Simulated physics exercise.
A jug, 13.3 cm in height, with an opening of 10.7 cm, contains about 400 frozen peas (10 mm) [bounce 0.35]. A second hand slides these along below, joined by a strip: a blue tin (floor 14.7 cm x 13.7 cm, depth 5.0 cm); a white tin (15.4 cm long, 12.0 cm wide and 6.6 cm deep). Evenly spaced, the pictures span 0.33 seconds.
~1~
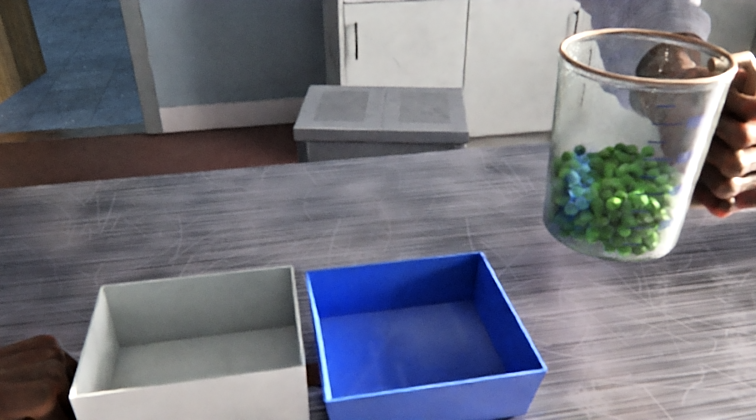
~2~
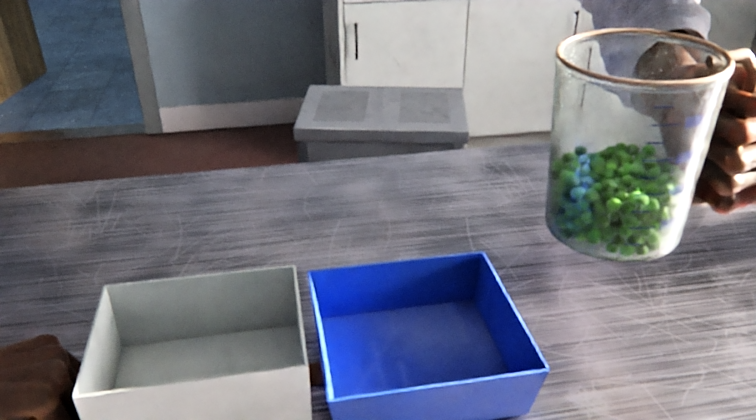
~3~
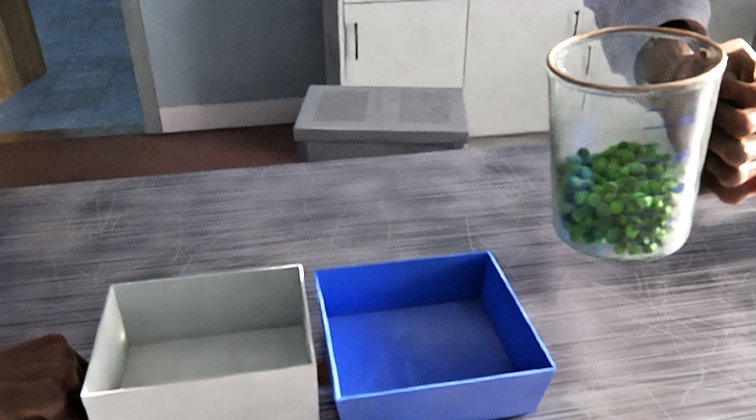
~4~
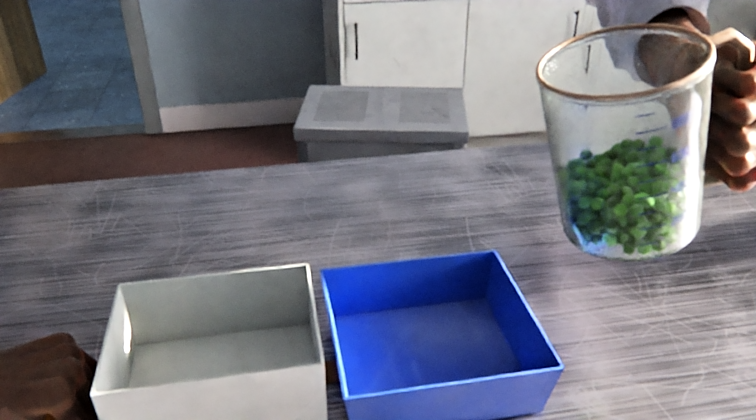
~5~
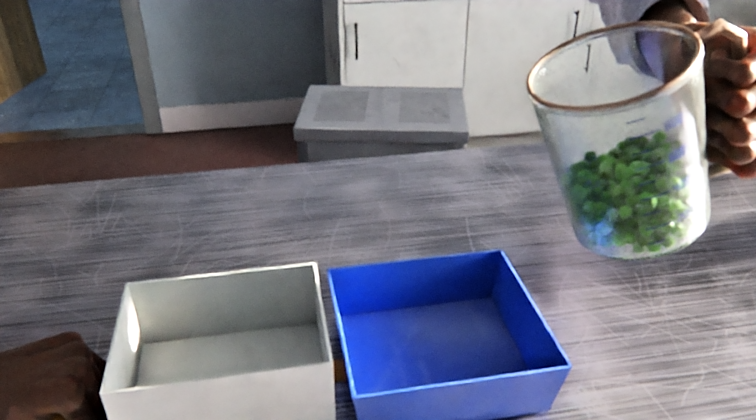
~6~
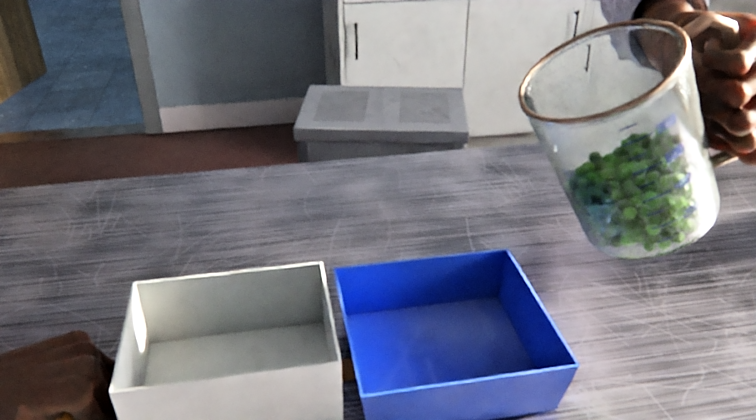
At the start, a hand holds a clear jug partly filled with green and some blue pieces upright, above and to the right of a white tin and a blue tin. The jug then tilts steadily leftward, its lip lowering, while both tins slide slightly right together.
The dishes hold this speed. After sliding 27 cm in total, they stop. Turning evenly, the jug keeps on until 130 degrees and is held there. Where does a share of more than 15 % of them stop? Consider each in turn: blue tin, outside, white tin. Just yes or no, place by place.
Blue tin - yes, outside everything - no, white tin - no.
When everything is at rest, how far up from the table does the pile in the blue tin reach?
It reaches around 5.0 cm above the table.
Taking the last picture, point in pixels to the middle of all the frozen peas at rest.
My pick would be close to (674, 319).
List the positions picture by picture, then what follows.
In the first frame, jug at (632, 112); tilt 0 degrees; dishes slid 0.0 cm; lip at (569, 60); top of the load at (582, 146); blue tin at (415, 316); white tin at (195, 323).
In the second frame, jug at (631, 114); tilt 2 degrees; dishes slid 0.2 cm; lip at (566, 63); top of the load at (582, 146).
In the third frame, jug at (627, 119); tilt 7 degrees; dishes slid 0.7 cm; low side left; lip at (556, 72); top of the load at (645, 146).
In the fourth frame, jug at (624, 126); tilt 14 degrees; dishes slid 1.3 cm; low side left; lip at (545, 84); top of the load at (648, 141).
In the fifth frame, jug at (623, 132); tilt 21 degrees; dishes slid 1.9 cm; low side left; lip at (535, 96); top of the load at (621, 137).
In the sixth frame, jug at (622, 137); tilt 28 degrees; dishes slid 2.5 cm; low side left; lip at (527, 110); top of the load at (673, 133); blue tin at (445, 312); white tin at (229, 319).
Then, 0.93 s after the last picture, tilt 125 degrees; jug 60 %, blue tin 25 %, in the air 15 %; middle of all pieces on or above the table near (581, 228).
Then, 1.71 s after the last picture, tilt 130 degrees; blue tin 100 %; middle of all pieces on or above the table near (587, 328).
Then, 2.43 s after the last picture, tilt 130 degrees; blue tin 100 %; middle of all pieces on or above the table near (655, 319).
Then, 3.12 s after the last picture, tilt 130 degrees; blue tin 100 %; middle of all pieces on or above the table near (682, 316).
In the end, jug 0 %, white tin 0 %, outside 0 %, blue tin 100 %.
